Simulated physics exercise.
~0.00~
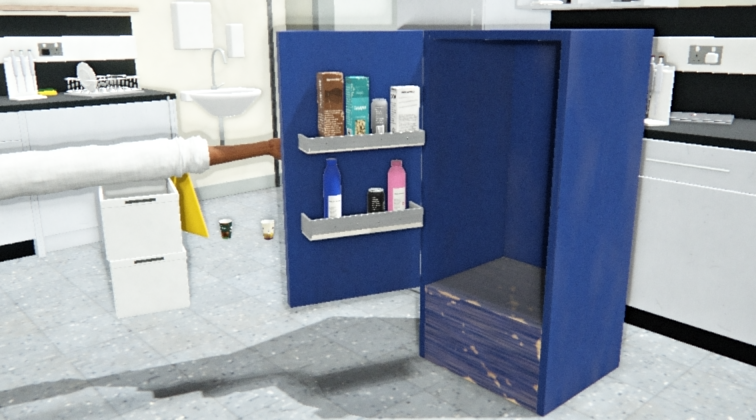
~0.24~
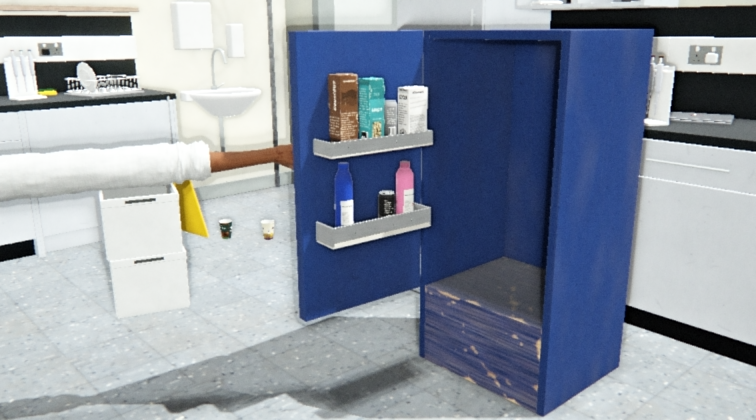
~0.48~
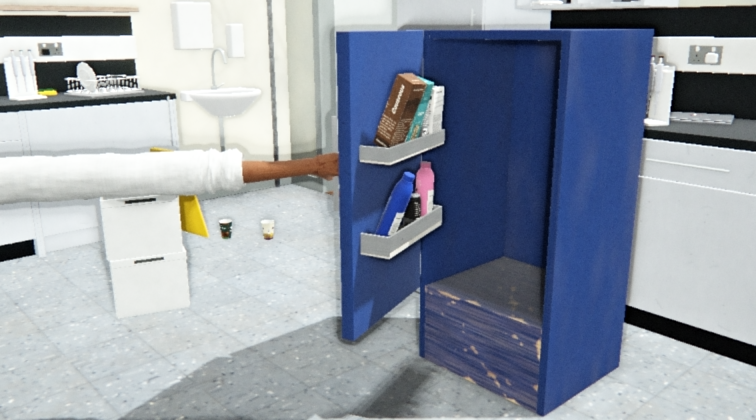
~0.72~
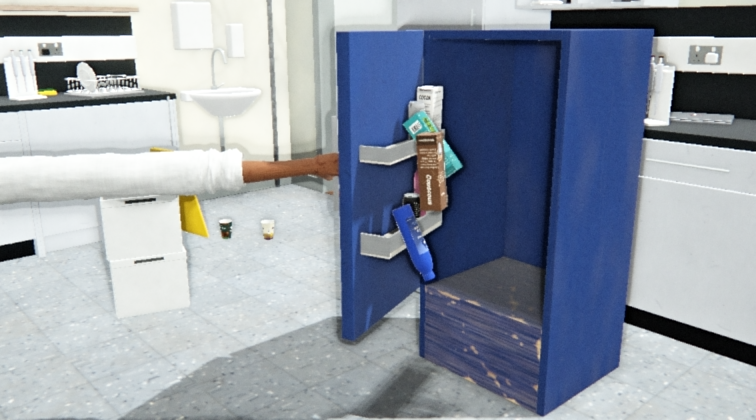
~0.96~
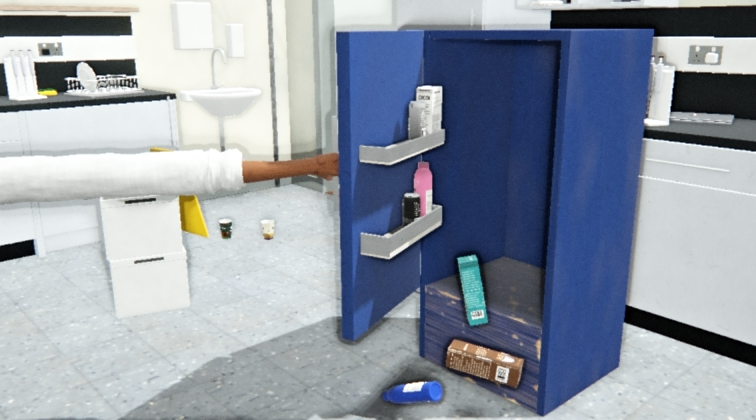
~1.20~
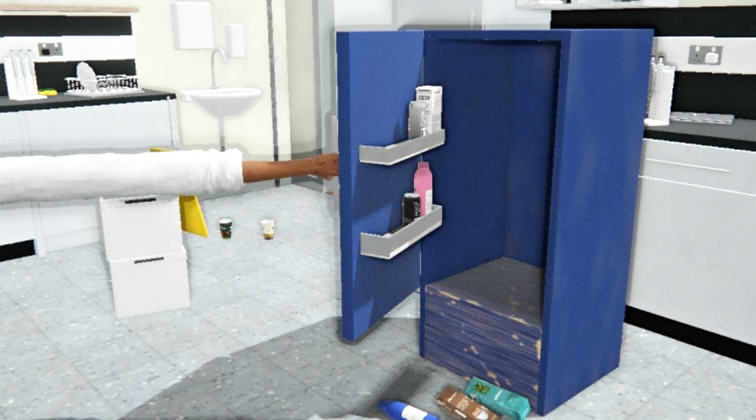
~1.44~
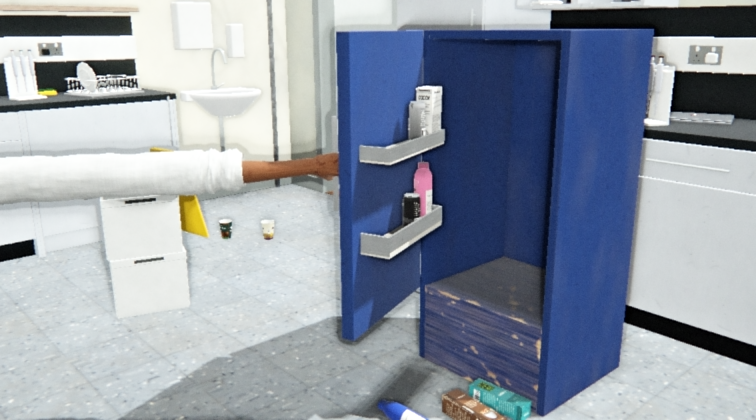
A blue cabinet door, gripped by a hand on a long white-sleeved arm reaching in from the left, swings toward the open cabinet in a bright kitchen-like room, seen from a fixed view in front. Its upper rack holds brown, turquoise and white cartons and a grey can; the lower holds blue and pink bottles and a black can. The door stops abruptly, still partly open, as several items lean. The brown and turquoise cartons and the blue bottle tumble over the rails and drop. They settle on the floor in front, while the rest stay racked.
